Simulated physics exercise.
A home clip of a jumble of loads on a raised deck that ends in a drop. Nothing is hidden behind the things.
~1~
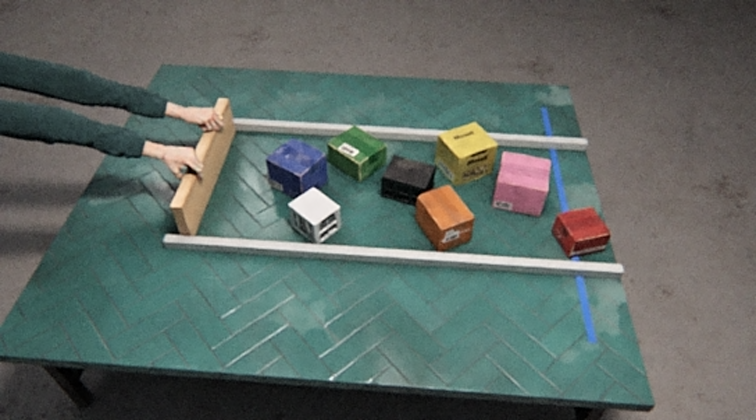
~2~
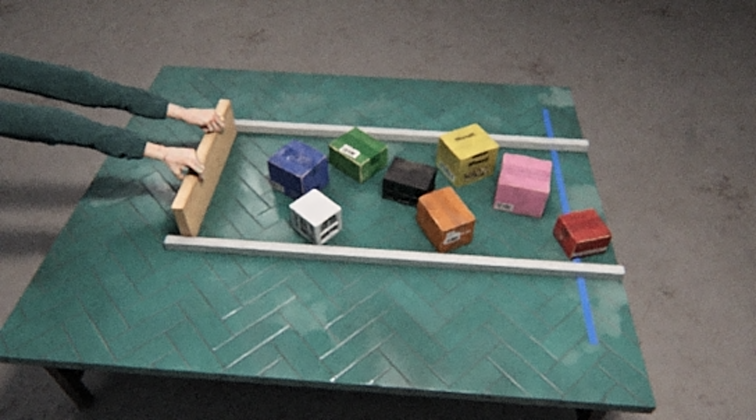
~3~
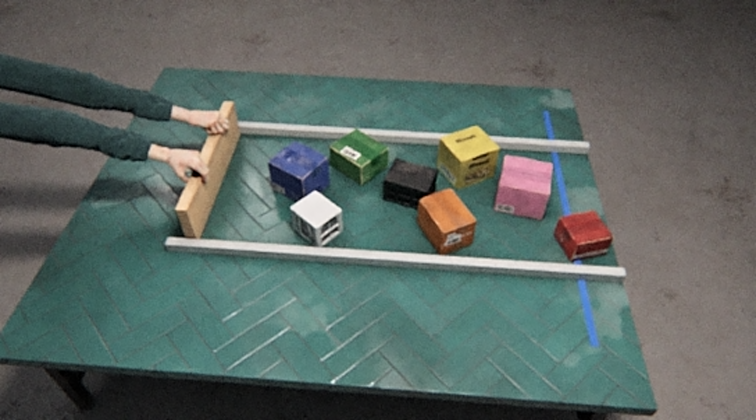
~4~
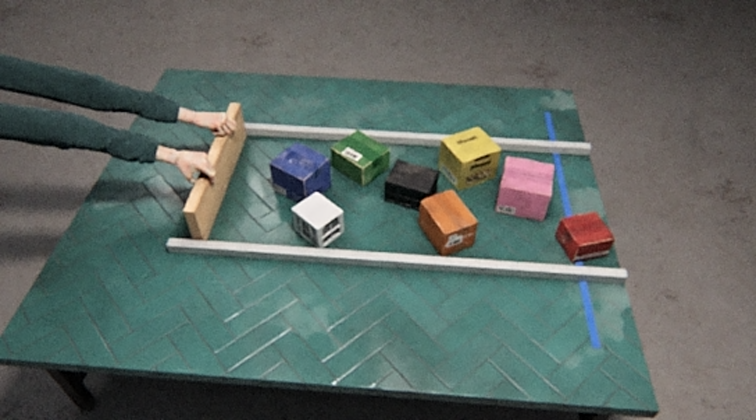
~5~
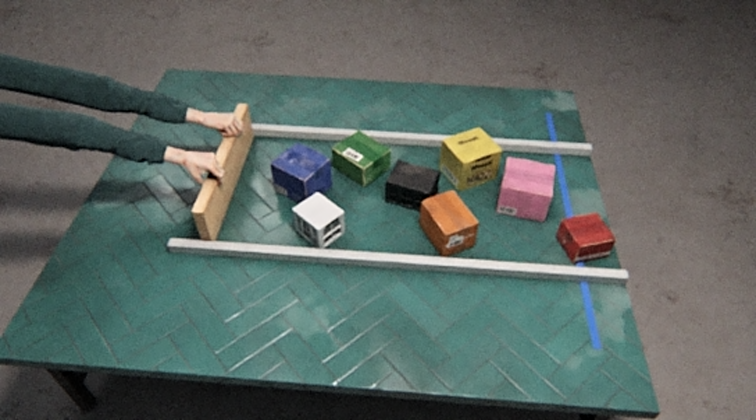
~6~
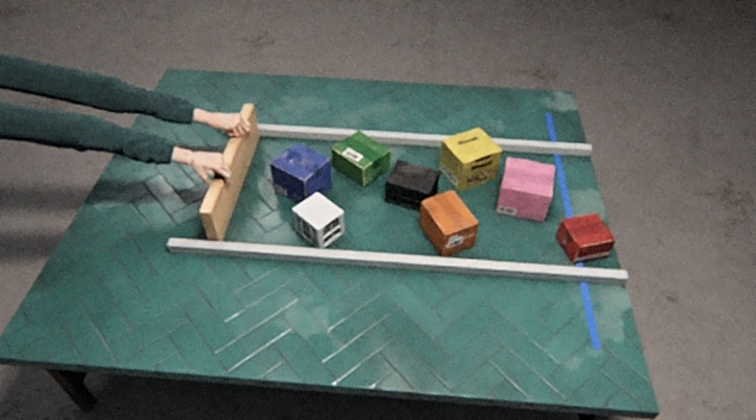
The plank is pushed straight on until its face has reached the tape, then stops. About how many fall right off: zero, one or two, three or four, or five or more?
The number that fall off is five or more.
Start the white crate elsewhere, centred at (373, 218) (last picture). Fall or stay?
Then it remains up.
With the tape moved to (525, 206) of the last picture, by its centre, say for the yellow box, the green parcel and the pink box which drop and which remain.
The yellow box survives; the green parcel remains up; the pink box tumbles off.
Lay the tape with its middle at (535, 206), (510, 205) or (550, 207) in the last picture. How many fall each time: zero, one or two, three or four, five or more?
In that order: Just one or two; one to two; 3 or 4.
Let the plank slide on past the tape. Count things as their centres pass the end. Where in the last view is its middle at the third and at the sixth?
About (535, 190), then (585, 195).
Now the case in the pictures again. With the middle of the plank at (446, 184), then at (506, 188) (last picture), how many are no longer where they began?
By then 7, and 8.
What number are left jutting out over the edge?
The number is 2.
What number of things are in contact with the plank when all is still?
In contact: 3.
Soon after, none off yet; red parcel at rest near (585, 238); pink box at rest near (525, 189); yellow box at rest near (469, 159).
After that, none off yet; red parcel at rest near (585, 238); pink box displaced about its own width near (569, 190); yellow box displaced about its own width near (520, 156).
In the end, the number that fall off is five or more; gone, black crate, orange parcel, yellow box, pink box and red parcel.
